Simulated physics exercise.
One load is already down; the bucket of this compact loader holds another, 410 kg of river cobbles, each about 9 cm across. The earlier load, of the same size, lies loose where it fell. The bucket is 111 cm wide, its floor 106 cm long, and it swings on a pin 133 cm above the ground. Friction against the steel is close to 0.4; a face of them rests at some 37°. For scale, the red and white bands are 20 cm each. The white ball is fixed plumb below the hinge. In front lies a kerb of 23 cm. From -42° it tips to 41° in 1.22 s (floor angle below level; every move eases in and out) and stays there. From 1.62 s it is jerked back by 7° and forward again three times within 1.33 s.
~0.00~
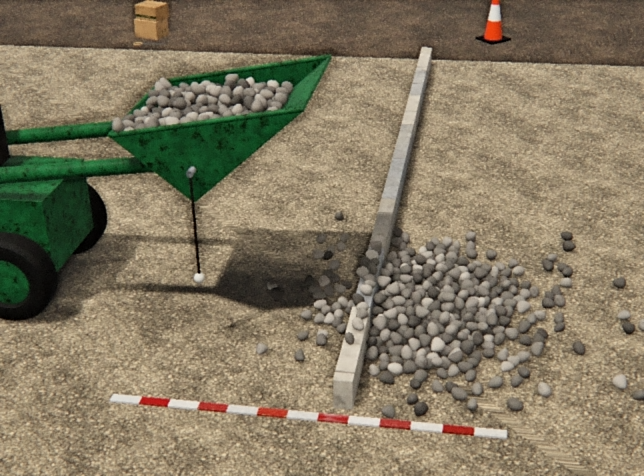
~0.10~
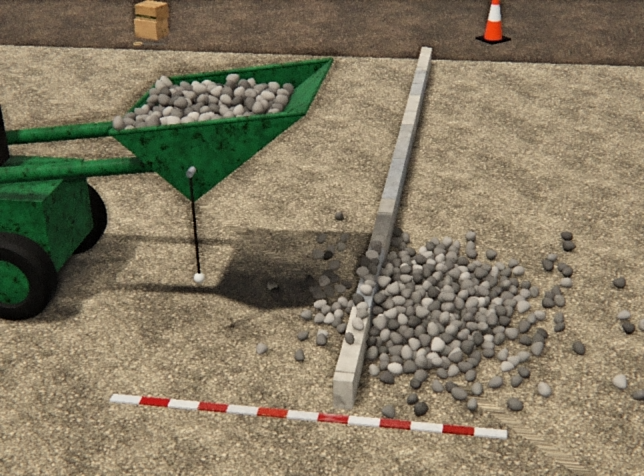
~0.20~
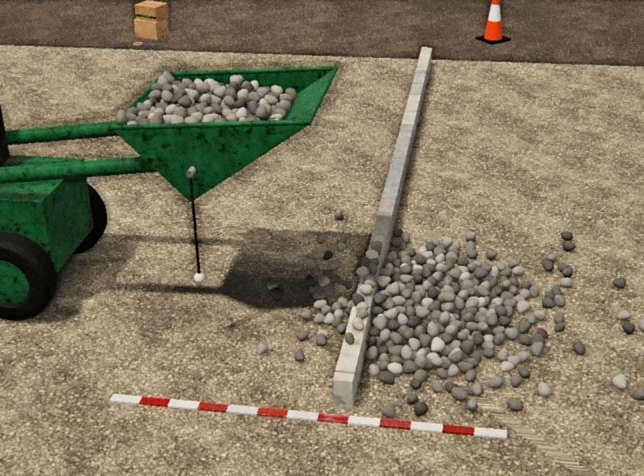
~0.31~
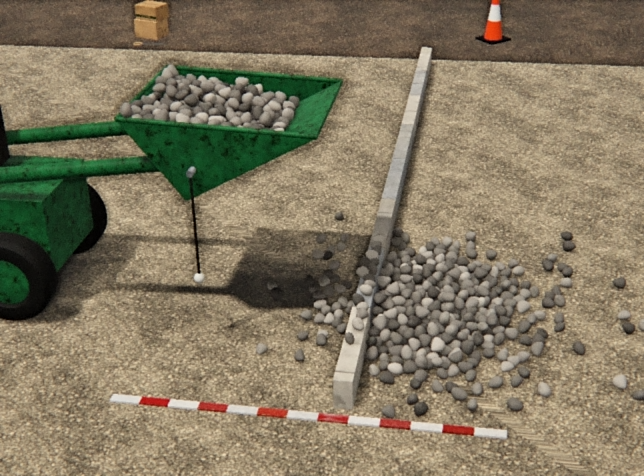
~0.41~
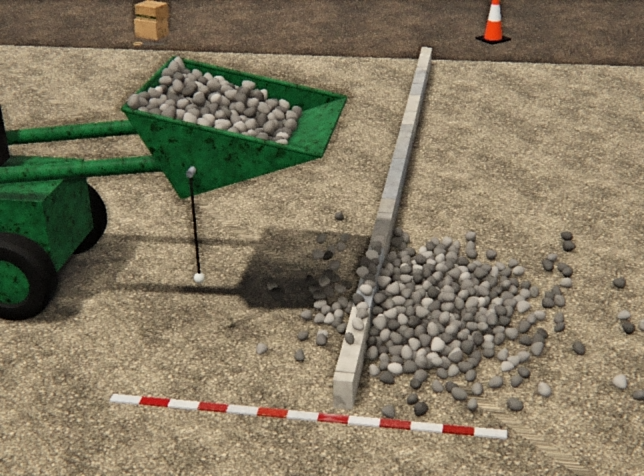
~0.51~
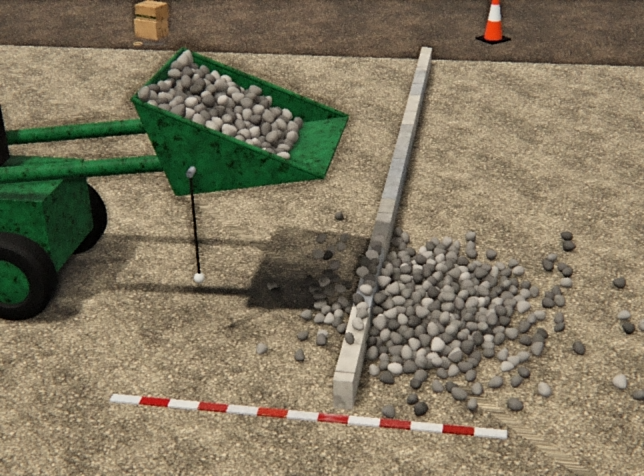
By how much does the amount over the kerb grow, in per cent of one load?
Some 24 per cent is added.
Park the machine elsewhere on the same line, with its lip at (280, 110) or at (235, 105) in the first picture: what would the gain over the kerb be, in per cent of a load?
Near 10 per cent from the first place, 0 from the second.
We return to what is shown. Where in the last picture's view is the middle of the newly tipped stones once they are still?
Their middle is at about (340, 291).
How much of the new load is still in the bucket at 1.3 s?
It holds some 60 per cent.
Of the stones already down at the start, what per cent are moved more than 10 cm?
Roughly 5 per cent of them.
After 0.9 s the floor is at 28°; in per cent of one load, 100 in the bucket, 13 on this side of the kerb, 87 over the kerb; the foremost stones are past the picture's edge.
After 1.3 s the floor is at 41°; in per cent of one load, 59 in the bucket, 54 on this side of the kerb, 87 over the kerb; the foremost stones are past the picture's edge.
After 3.4 s the floor is at 41°; in per cent of one load, 0 in the bucket, 89 on this side of the kerb, 111 over the kerb; the foremost stones are past the picture's edge.
After 6.1 s the floor is at 41°; in per cent of one load, 0 in the bucket, 89 on this side of the kerb, 111 over the kerb; the foremost stones are past the picture's edge. Net gain over the kerb, 24.
